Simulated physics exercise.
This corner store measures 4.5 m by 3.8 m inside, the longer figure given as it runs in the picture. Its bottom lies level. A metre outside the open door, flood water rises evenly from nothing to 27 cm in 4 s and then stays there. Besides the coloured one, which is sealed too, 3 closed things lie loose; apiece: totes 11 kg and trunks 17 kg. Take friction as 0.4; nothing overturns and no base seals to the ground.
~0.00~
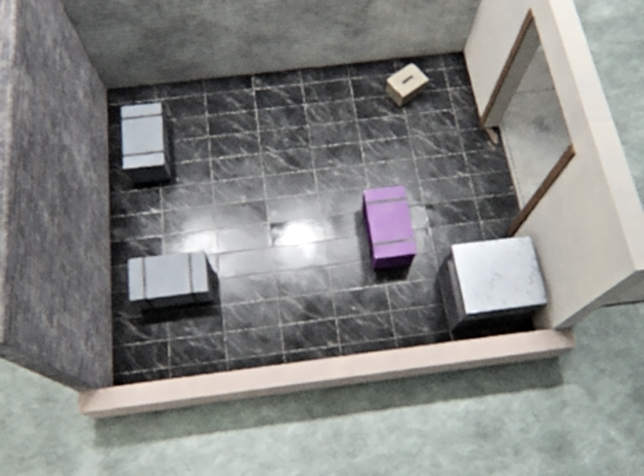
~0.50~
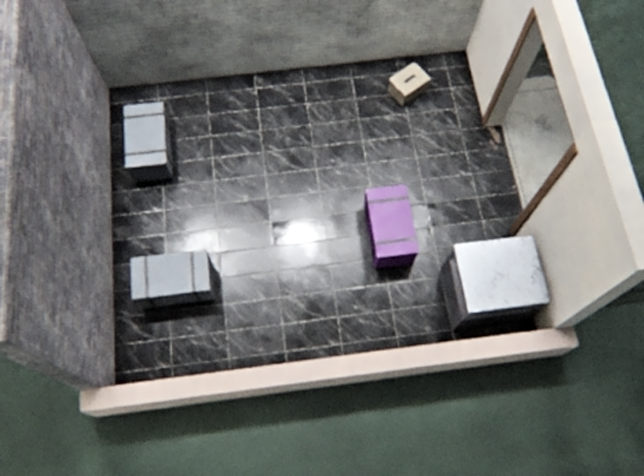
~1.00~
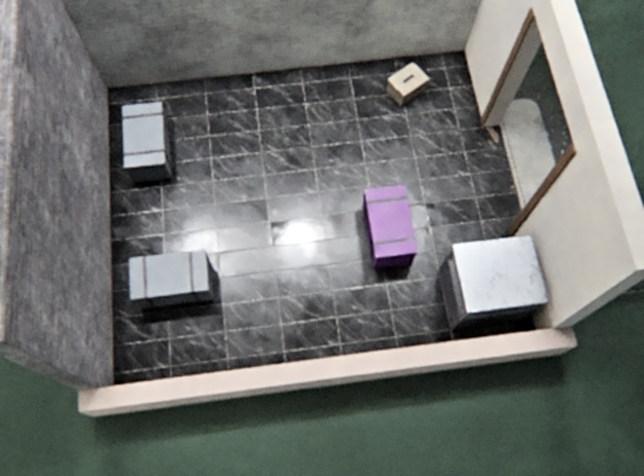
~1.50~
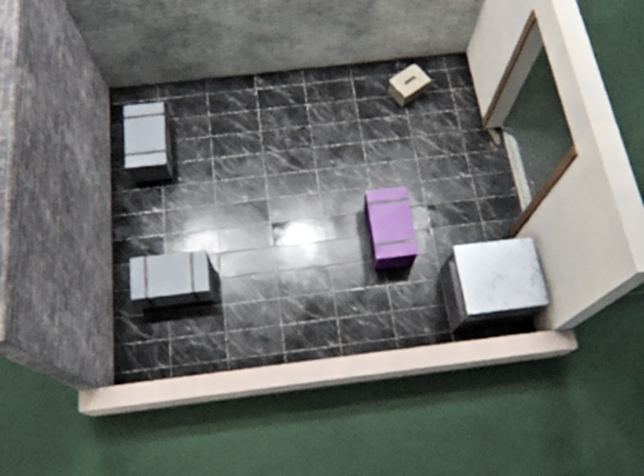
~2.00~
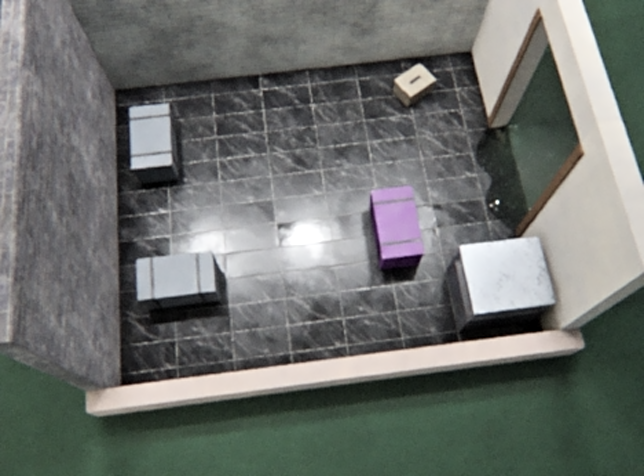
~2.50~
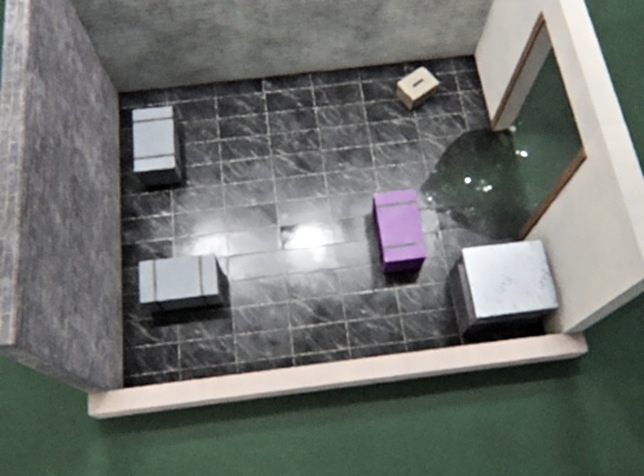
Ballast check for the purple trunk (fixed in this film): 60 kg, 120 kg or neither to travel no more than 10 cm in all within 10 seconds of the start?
I expect that only the larger load is enough.
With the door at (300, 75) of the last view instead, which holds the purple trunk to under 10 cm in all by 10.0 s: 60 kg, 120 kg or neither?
In that case only the higher weight holds it.
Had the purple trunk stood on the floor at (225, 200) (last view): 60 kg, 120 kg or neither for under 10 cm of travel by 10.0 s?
Only the larger holds.
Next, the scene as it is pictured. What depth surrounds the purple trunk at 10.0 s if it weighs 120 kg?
Roughly 11 cm.
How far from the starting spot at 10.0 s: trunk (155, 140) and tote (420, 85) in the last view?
In that order: 200 cm, 5 cm.
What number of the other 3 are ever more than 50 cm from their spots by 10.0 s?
That makes 2.
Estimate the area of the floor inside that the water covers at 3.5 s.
Some 3.5 m2.
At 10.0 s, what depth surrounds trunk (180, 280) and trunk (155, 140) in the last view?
Roughly 14 and 14 cm.
After 3.5 s the purple trunk would be 0 cm from its start with 60 kg and 0 cm from its start with 120 kg; 5 cm of water round it then.
After 4.5 s the purple trunk would be 4 cm from its start with 60 kg and 0 cm from its start with 120 kg; 8 cm of water round it then.
After 7.0 s the purple trunk would be 59 cm from its start with 60 kg and 0 cm from its start with 120 kg; 9 cm of water round it then.
After 10.0 s the purple trunk would be 76 cm from its start with 60 kg and 0 cm from its start with 120 kg; 11 cm of water round it then.
